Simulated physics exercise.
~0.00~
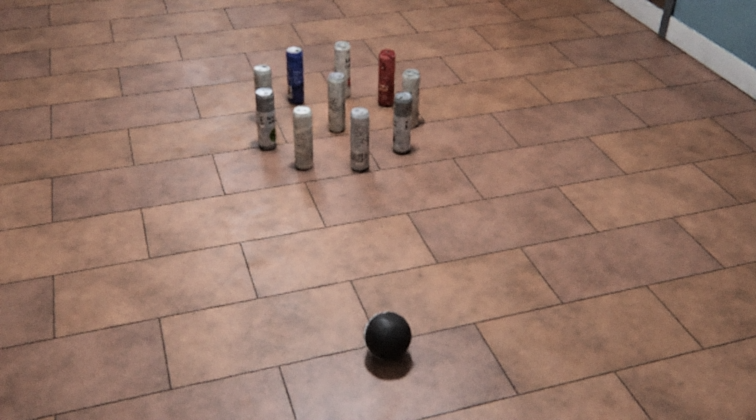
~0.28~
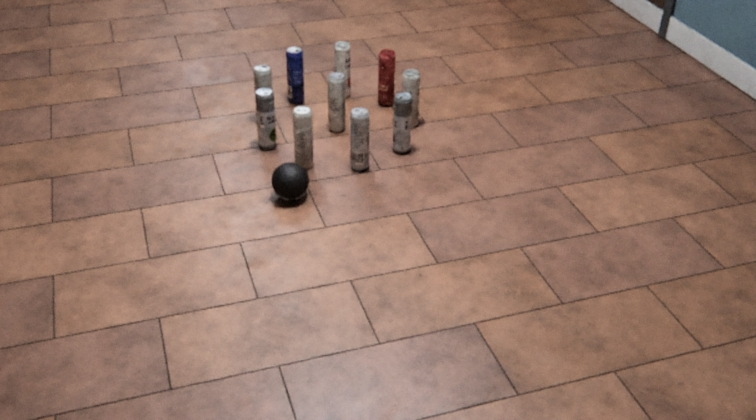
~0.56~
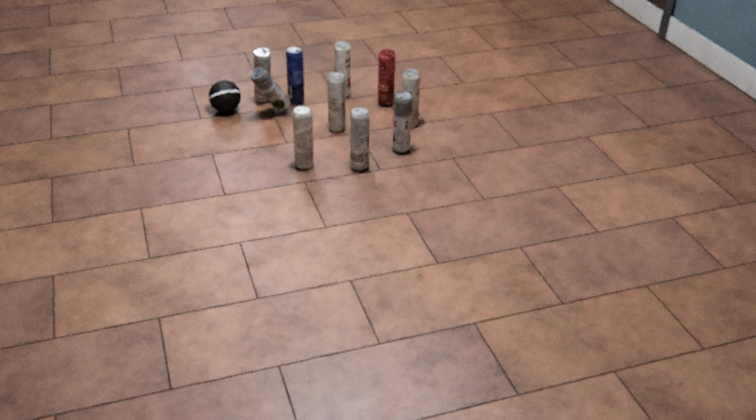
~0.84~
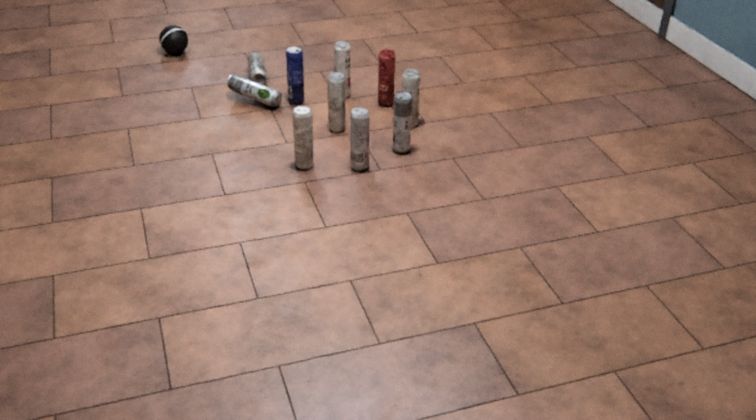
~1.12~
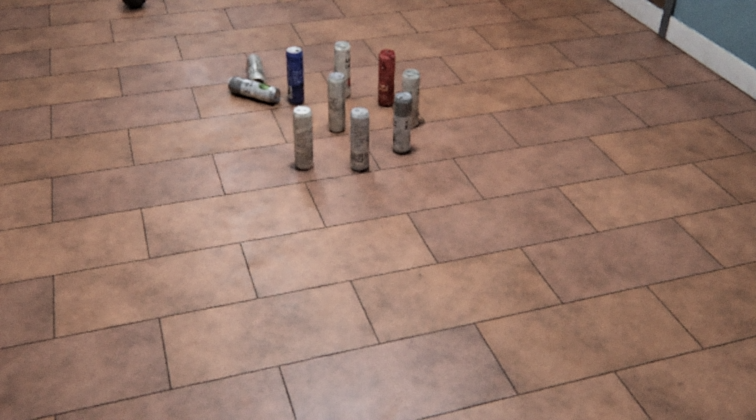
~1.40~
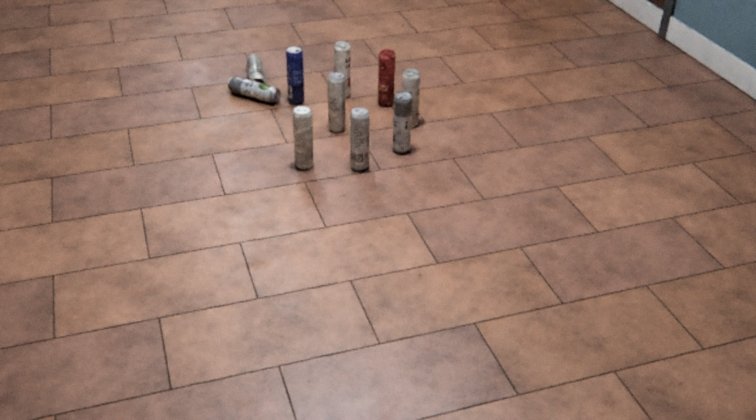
A black ball rolled away across a tiled floor towards a group of standing tubes, knocked over two at the left side, and carried on out of view at the upper left, leaving the rest upright, including the blue and red ones.
